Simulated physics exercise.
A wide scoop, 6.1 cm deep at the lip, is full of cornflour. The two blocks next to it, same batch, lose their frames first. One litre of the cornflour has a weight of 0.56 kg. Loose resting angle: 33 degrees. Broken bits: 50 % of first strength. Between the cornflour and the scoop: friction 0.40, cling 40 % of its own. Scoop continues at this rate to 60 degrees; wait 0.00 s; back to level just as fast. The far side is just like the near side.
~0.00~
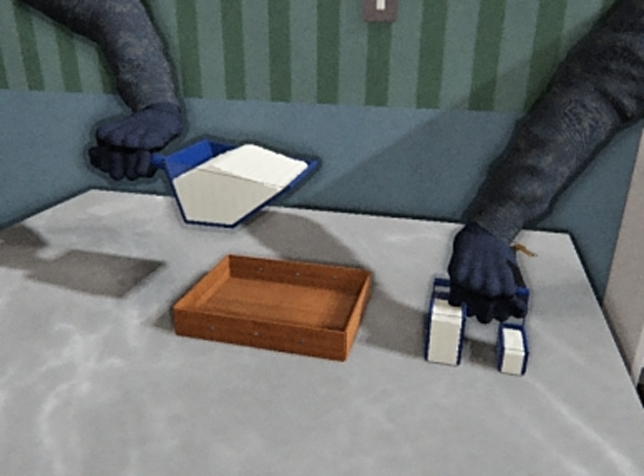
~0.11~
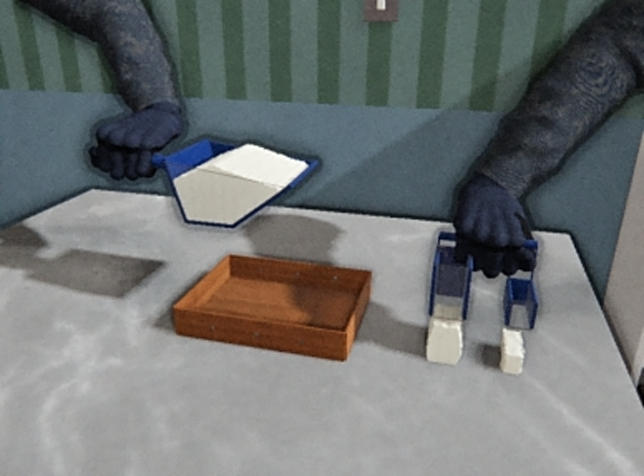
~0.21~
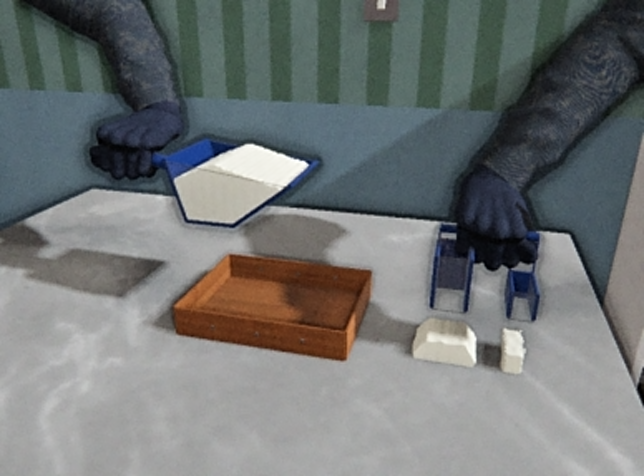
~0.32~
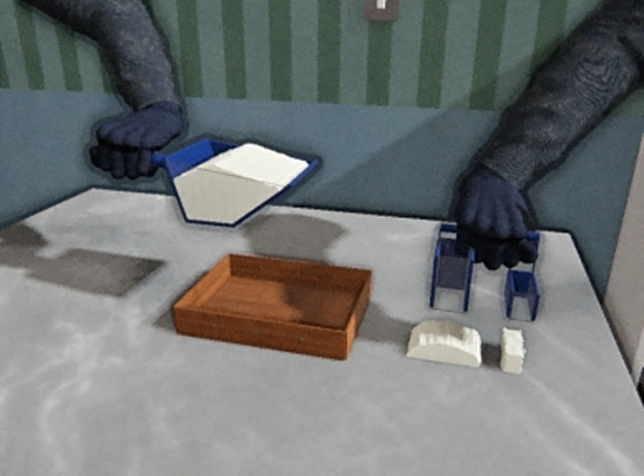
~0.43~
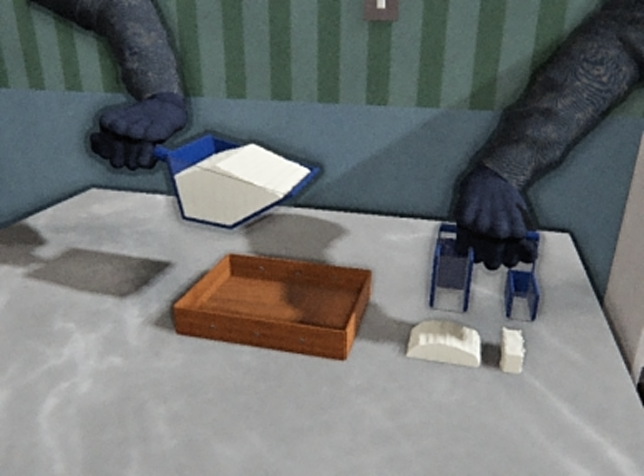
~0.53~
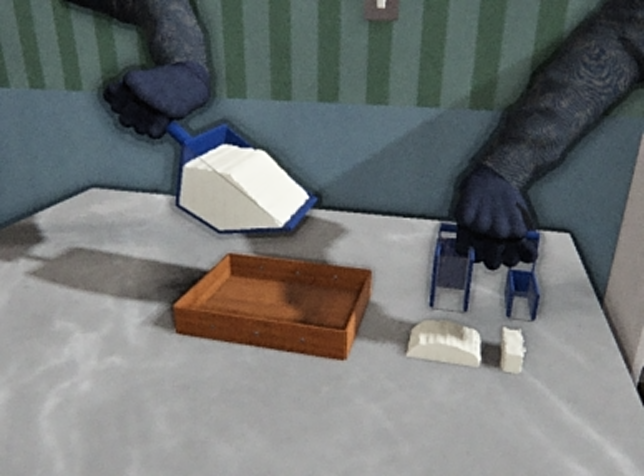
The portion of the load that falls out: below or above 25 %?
My bet: Greater than 25 %.
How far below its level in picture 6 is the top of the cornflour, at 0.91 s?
About 3.5 centimetres.
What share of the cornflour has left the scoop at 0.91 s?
It works out at roughly 25 percent.
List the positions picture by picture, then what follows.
Lip at (287, 186), tilt 0 degrees; highest point of the cornflour at (210, 166); test blocks 6.5 cm, 3.1 cm high (left to right), in the first frame.
Lip at (288, 186), tilt 0 degrees; highest point of the cornflour at (211, 166); test blocks 5.8 cm, 3.1 cm high (left to right), in the second frame.
Lip at (288, 185), tilt 0 degrees; highest point of the cornflour at (211, 165); test blocks 3.4 cm, 3.1 cm high (left to right), in the third frame.
Lip at (288, 185), tilt 0 degrees; highest point of the cornflour at (211, 165); test blocks 3.1 cm, 3.1 cm high (left to right), in the fourth frame.
Lip at (290, 193), tilt 6 degrees; highest point of the cornflour at (218, 166); test blocks 3.1 cm, 3.1 cm high (left to right), in the fifth frame.
Lip at (289, 227), tilt 29 degrees; highest point of the cornflour at (191, 167); test blocks 3.1 cm, 3.1 cm high (left to right), in the sixth frame.
By 0.71 s, the scoop is at 59 degrees and 0 % has left it.
By 0.91 s, the scoop is at 34 degrees and 26 % has left it.
By 1.12 s, the scoop is at 0 degrees and 32 % has left it.
By 1.32 s, the scoop is at 0 degrees and 32 % has left it.
By 1.42 s, at the end, the scoop is at 0 degrees and 32 % has left it.
